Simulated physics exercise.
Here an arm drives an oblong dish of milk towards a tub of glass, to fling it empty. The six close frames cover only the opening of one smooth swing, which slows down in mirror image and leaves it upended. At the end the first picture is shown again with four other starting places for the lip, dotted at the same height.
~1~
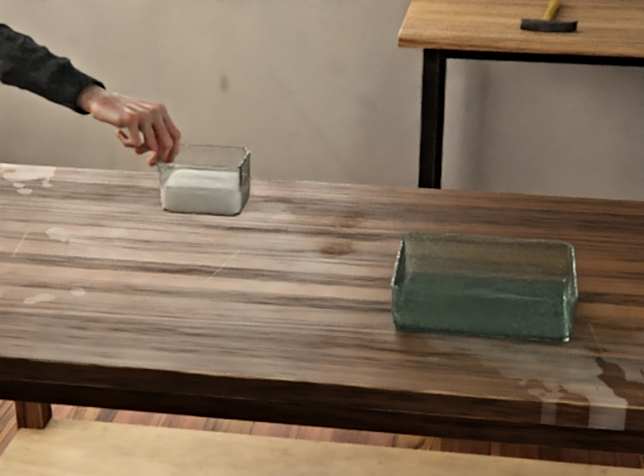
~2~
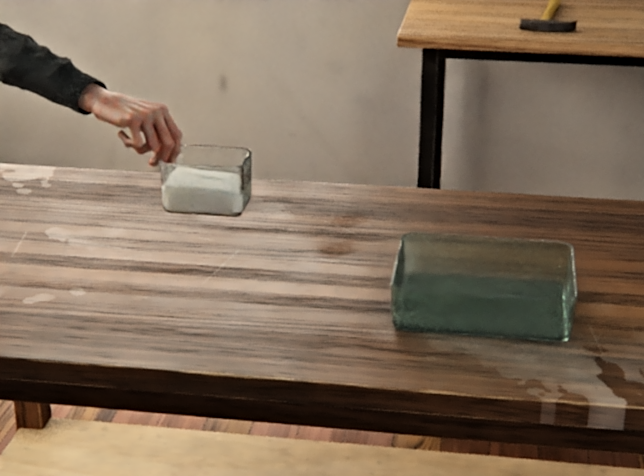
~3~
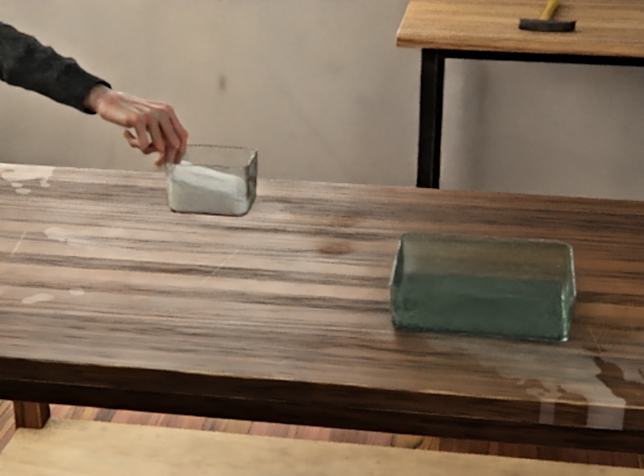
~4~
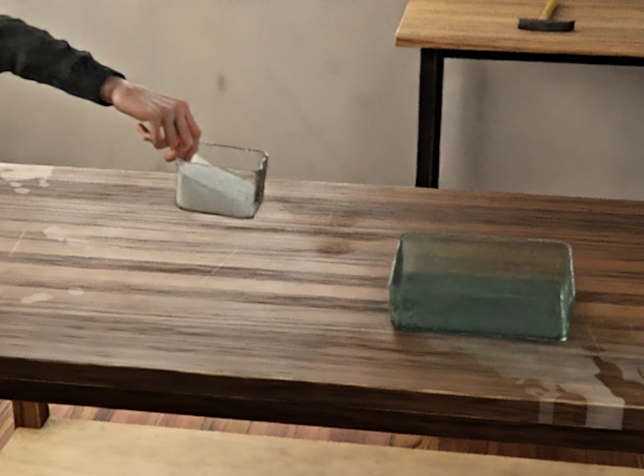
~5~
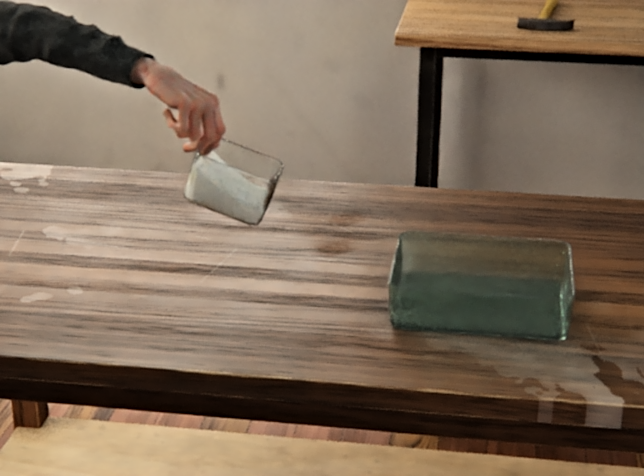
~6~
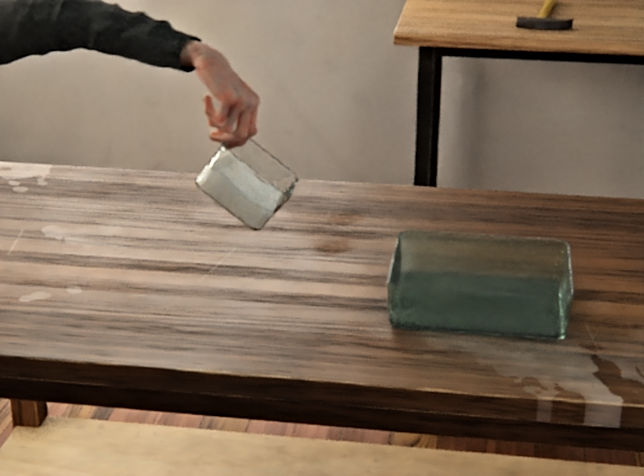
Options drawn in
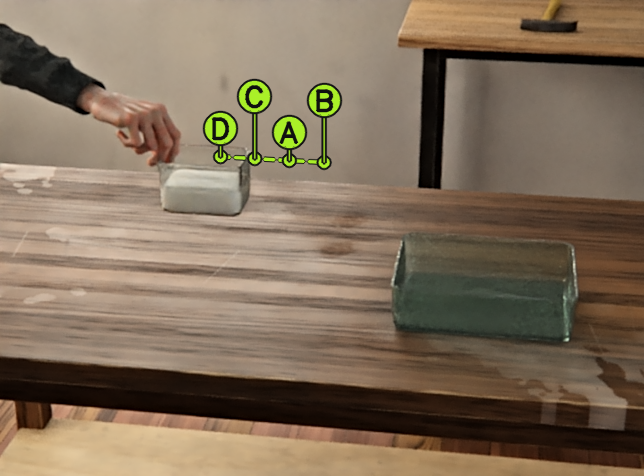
A hand slides a glass dish of white liquid rightward, then lifts and tilts it.
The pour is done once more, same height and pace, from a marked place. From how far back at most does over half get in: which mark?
It is A.
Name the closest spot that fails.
C.
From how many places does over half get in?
Two of the four.
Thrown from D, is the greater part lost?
Yes, that goes wrong.
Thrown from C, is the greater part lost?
Yes, that goes wrong.
On the marked copy, A at (289, 160); B at (324, 162); C at (254, 158); D at (220, 156).
If A is chosen, about 74 % lands in the tub, 12 % falls short and 14 % goes beside or beyond.
If B is chosen, about 75 % lands in the tub, 2 % falls short and 23 % goes beside or beyond.
If C is chosen, about 14 % lands in the tub, 81 % falls short and 4 % goes beside or beyond.
If D is chosen, about 0 % lands in the tub, 98 % falls short.
